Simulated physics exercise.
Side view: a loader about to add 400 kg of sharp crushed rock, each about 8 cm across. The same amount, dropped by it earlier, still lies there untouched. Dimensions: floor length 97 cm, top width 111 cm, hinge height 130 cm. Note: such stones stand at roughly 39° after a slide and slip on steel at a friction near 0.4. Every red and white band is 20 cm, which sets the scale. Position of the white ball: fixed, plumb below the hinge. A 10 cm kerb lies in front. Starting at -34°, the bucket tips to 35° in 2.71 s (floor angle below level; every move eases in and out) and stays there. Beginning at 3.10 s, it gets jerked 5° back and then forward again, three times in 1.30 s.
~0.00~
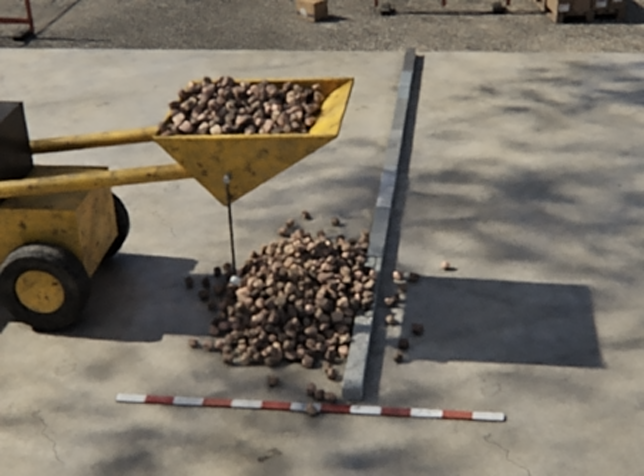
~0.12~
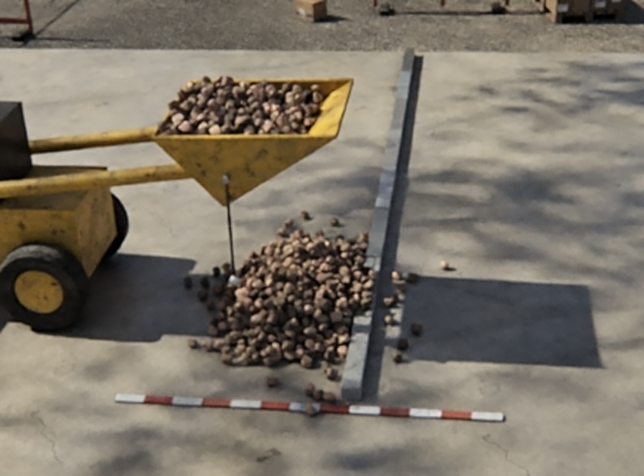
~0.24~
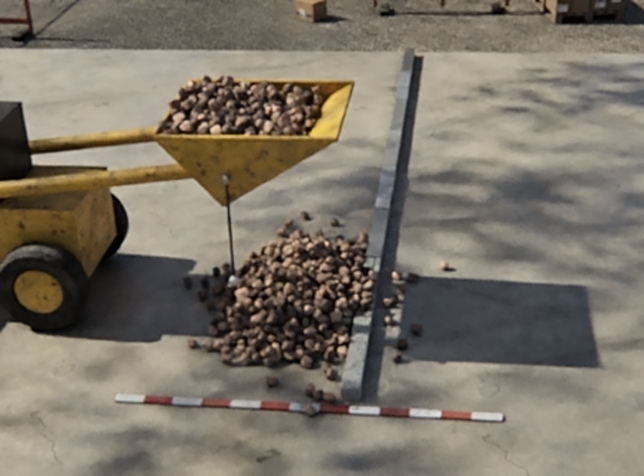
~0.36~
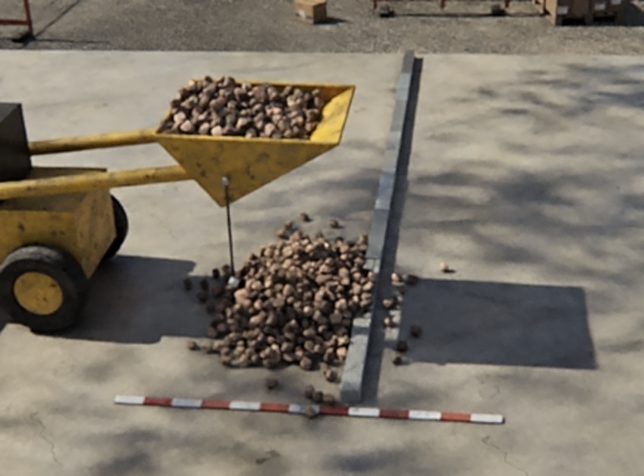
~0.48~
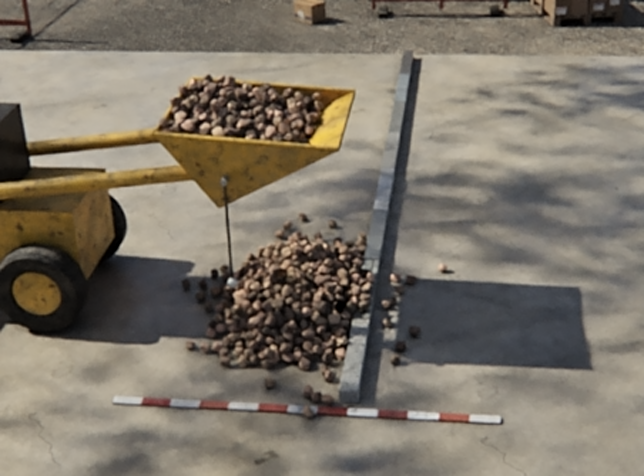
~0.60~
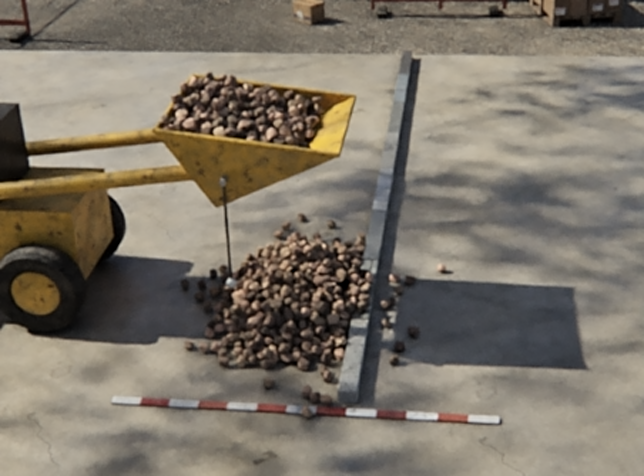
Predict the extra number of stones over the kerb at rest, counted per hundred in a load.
About 74 more per hundred stones.
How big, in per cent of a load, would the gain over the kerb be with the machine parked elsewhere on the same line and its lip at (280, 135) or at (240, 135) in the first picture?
I'd say close to 25 per cent for one and close to 0 per cent for the other, in that order.
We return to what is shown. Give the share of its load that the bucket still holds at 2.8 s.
Close to 40 per cent of the load.
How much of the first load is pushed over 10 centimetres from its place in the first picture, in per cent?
I'd put it at about 0 per cent.
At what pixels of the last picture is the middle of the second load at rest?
They end up centred around (395, 294).
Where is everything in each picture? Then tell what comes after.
In the first picture, the bucket is at -34°, its lip at (337, 136); the top of the load is at (214, 90). The earlier load is highest near (299, 267), 27 cm above ground level, 98 % on this side of the kerb, 2 % over the kerb.
The second picture shows lip at (336, 137), floor tilted -34°, highest stones at (211, 90); the stones move at 0.0 m/s on average.
The third picture shows lip at (337, 139), floor tilted -32°, highest stones at (212, 89); the stones move at 0.1 m/s on average.
The fourth picture shows lip at (338, 144), floor tilted -31°, highest stones at (208, 90); the stones move at 0.1 m/s on average.
In the fifth picture, the bucket is at -28°, its lip at (339, 149); the top of the load is at (203, 89); the stones move at 0.1 m/s on average.
In the sixth picture, the bucket is at -25°, its lip at (339, 155); the top of the load is at (203, 87); the stones move at 0.1 m/s on average.
After 2.0 s the floor is at 24°; in per cent of one load, 99 in the bucket, 99 on this side of the kerb, 2 over the kerb; the foremost stones are at (406, 305).
After 2.8 s the floor is at 35°; in per cent of one load, 38 in the bucket, 138 on this side of the kerb, 25 over the kerb; the foremost stones are at (436, 290).
After 4.8 s the floor is at 35°; in per cent of one load, 0 in the bucket, 124 on this side of the kerb, 76 over the kerb; the foremost stones are at (504, 324).
After 7.5 s the floor is at 35°; in per cent of one load, 0 in the bucket, 124 on this side of the kerb, 76 over the kerb; the foremost stones are at (504, 324). Net gain over the kerb, 74.
